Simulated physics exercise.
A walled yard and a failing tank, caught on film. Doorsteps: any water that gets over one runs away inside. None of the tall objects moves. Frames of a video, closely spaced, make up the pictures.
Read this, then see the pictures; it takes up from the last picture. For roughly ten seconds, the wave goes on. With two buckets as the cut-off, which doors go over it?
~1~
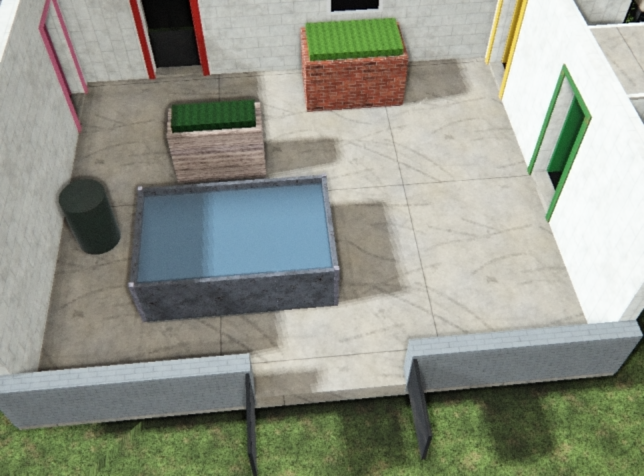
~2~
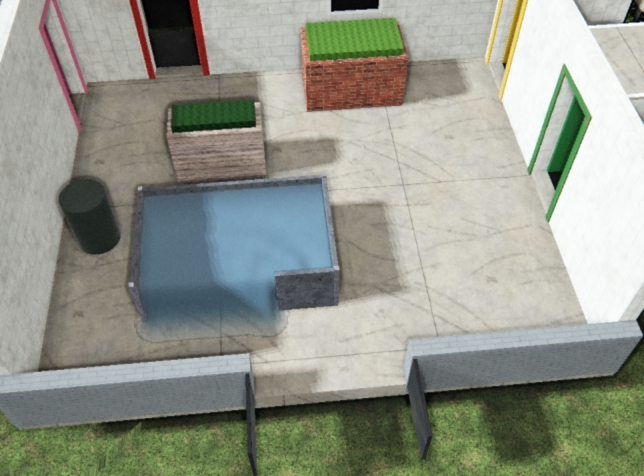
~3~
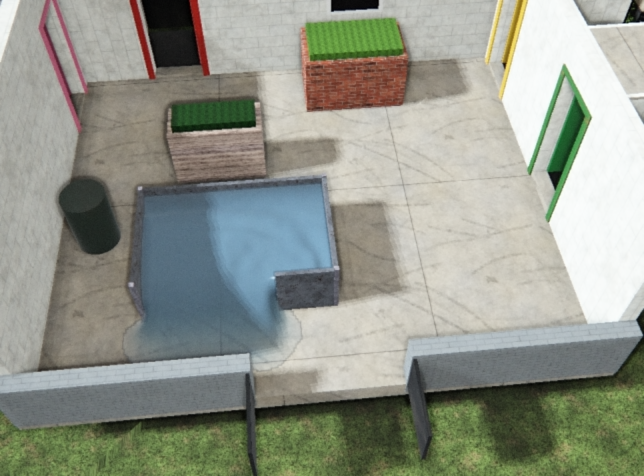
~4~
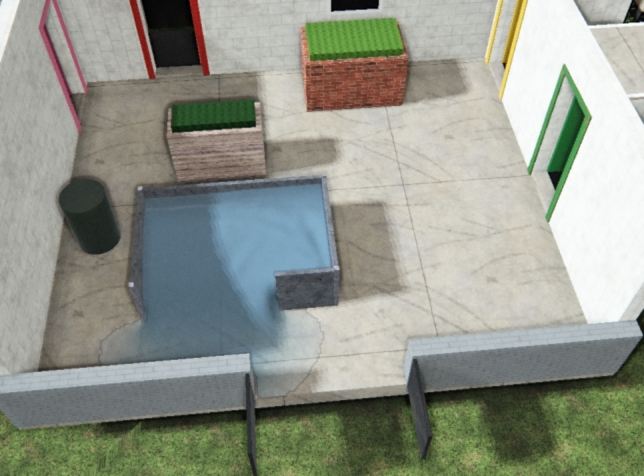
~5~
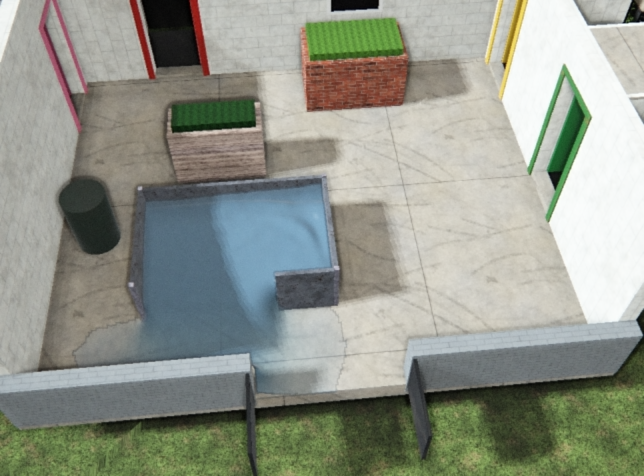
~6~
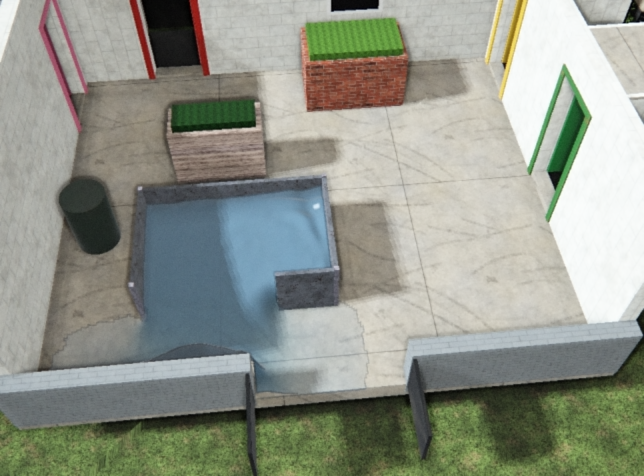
One by one: The red door gets overwhelmed honestly, the green door copes honestly, the pink door gets overwhelmed honestly, the yellow door copes honestly.
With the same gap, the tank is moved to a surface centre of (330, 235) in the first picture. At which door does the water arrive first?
That's the door marked pink.
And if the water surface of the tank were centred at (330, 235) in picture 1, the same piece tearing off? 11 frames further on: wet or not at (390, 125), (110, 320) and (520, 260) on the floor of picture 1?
Spared, hit, spared.
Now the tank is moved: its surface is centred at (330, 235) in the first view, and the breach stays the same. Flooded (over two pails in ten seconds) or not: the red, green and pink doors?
The red door falls short, the green door falls short, and the pink door falls short.
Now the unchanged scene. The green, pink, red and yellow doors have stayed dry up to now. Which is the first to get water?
Result: The door marked pink is first.
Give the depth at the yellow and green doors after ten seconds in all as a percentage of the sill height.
In turn 70 and 20 per cent.
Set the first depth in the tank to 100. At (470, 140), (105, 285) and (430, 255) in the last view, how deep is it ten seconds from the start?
My figures are about 2, 10 and 2 percent.
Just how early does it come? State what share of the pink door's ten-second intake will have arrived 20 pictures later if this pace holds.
My guess is about 0 %.
A moment on, water covers 10 % of the floor; the red door not reached, the green door not reached, the pink door not reached, the yellow door not reached.
Next, water covers 25 % of the floor; the red door not reached, the green door not reached, the pink door not reached, the yellow door not reached.
Then, water covers 45 % of the floor; the red door not reached, the green door not reached, the pink door wet at the sill, nothing in, the yellow door not reached.
Later, water covers 65 % of the floor; the red door over two buckets in, the green door wet at the sill, nothing in, the pink door under two buckets in, the yellow door not reached.
In the end, water covers 95 % of the floor; the red door over two buckets in, the green door wet at the sill, nothing in, the pink door over two buckets in, the yellow door wet at the sill, nothing in.
